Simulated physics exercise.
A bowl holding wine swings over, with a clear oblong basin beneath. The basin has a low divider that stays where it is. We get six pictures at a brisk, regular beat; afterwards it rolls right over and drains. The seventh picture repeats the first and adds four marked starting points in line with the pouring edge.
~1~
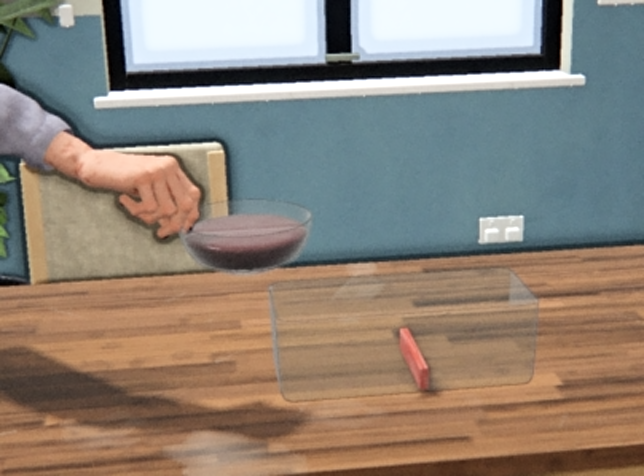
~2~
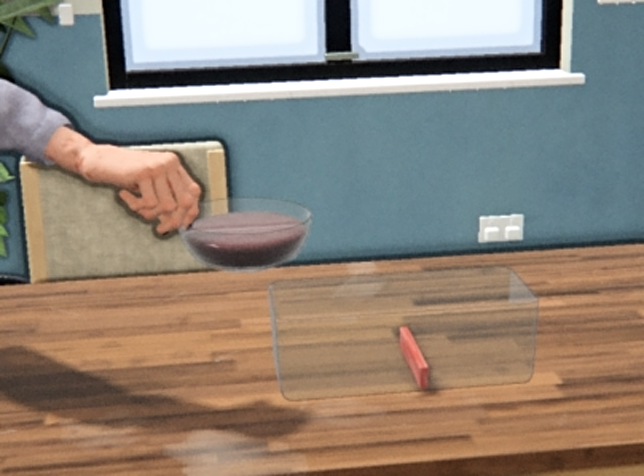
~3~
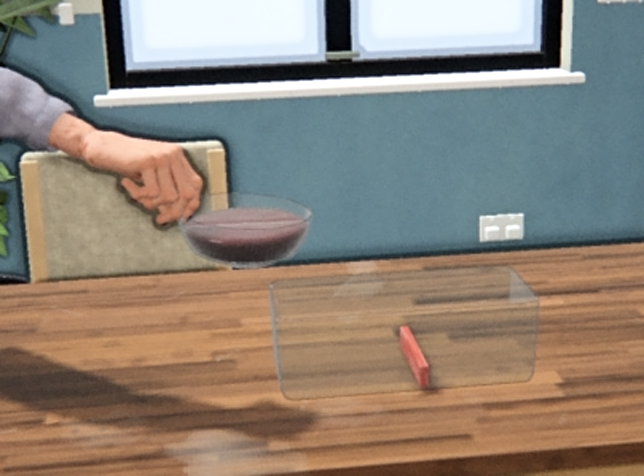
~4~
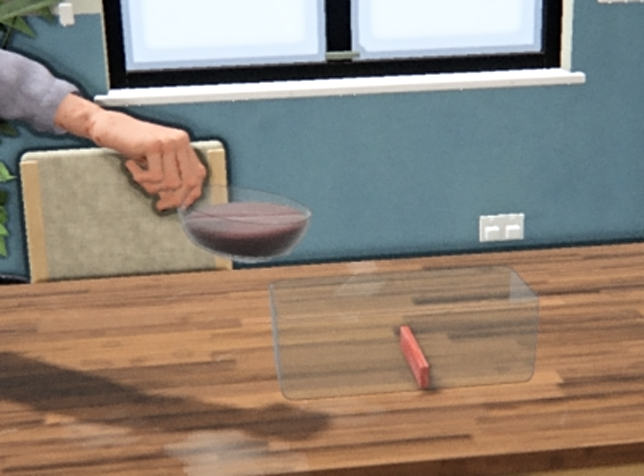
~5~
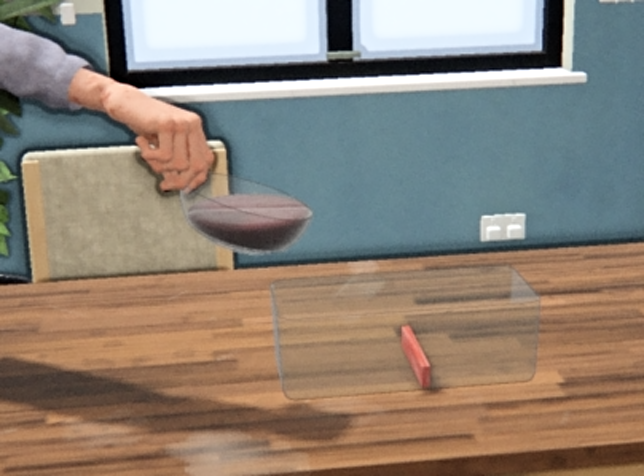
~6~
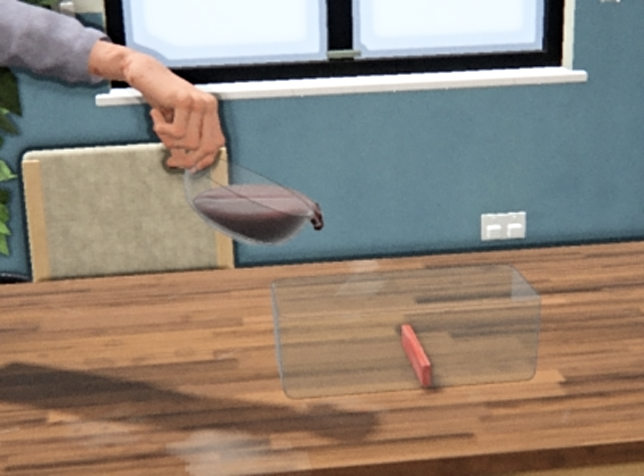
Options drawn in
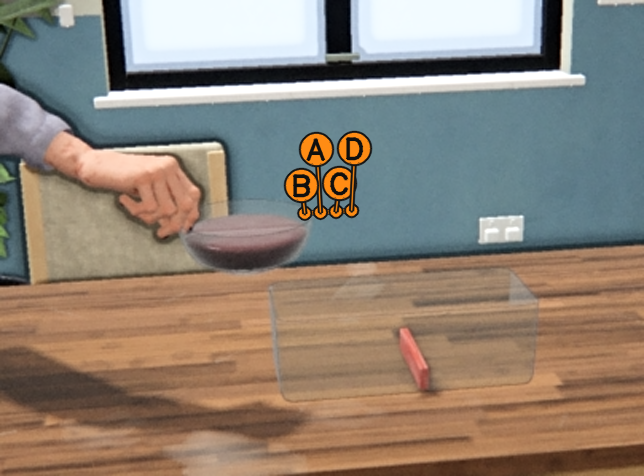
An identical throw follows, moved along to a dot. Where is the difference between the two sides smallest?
Dot C does it best.
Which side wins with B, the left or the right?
More ends on the left.
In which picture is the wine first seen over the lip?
In picture 6.
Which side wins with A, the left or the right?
The left one.
In orange, A at (320, 212); B at (304, 213); C at (336, 211); D at (351, 210).
With A, about 67 % ends left of the wall and 32 % right of it.
With B, about 86 % ends left of the wall and 13 % right of it.
With C, about 41 % ends left of the wall and 58 % right of it.
With D, about 27 % ends left of the wall and 72 % right of it.
